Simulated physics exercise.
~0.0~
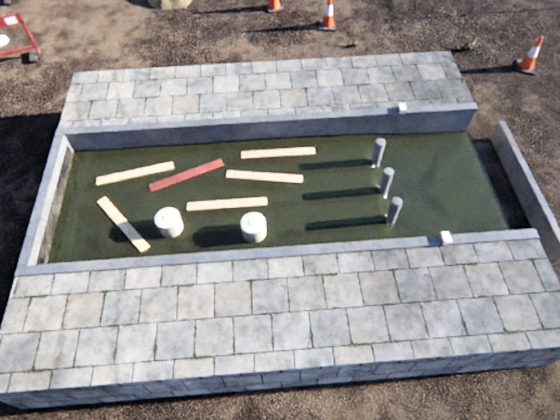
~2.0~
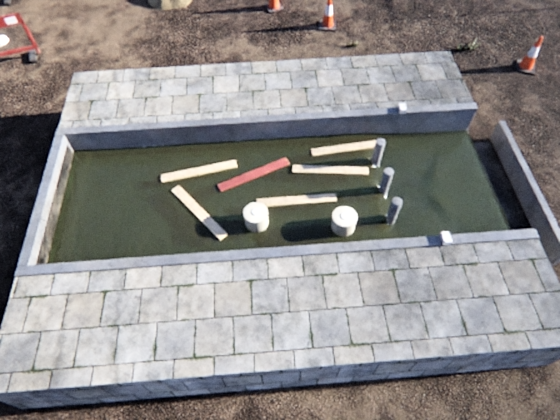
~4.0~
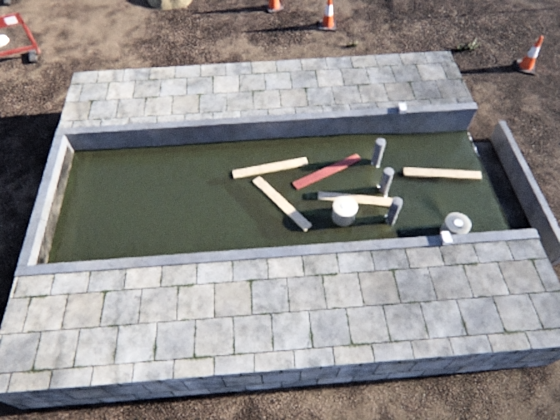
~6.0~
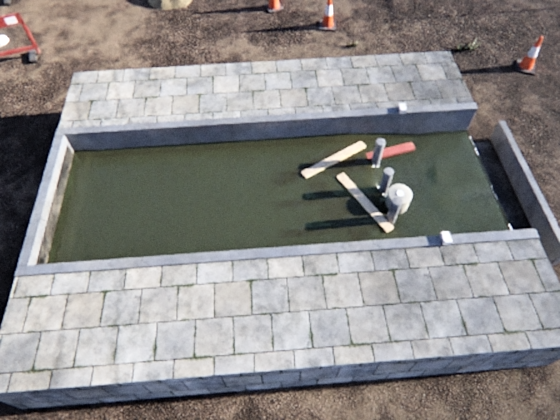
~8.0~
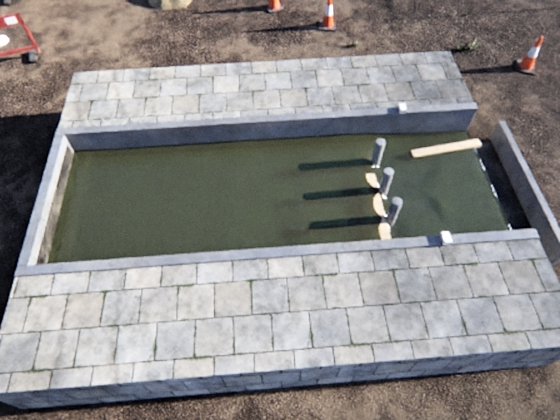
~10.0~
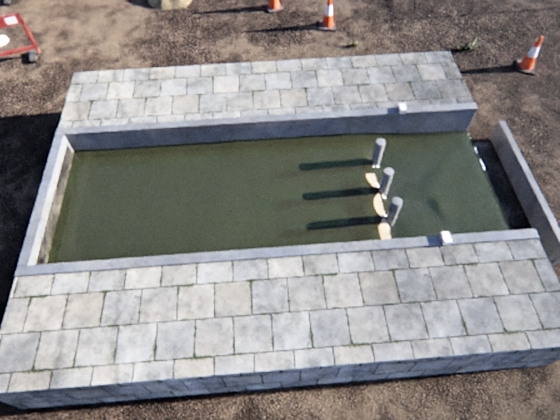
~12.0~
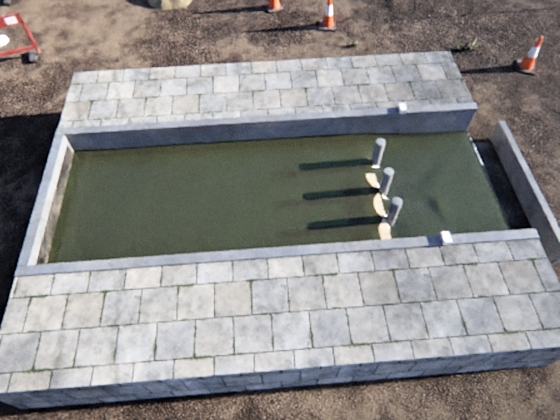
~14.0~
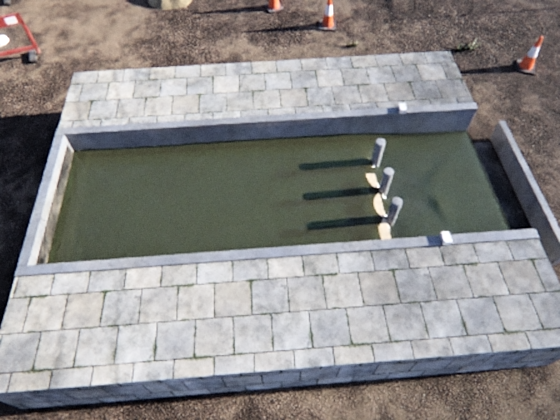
Wooden planks and white tubs drifting right along a stone-lined channel, slipping past posts and out, one pale plank staying caught.
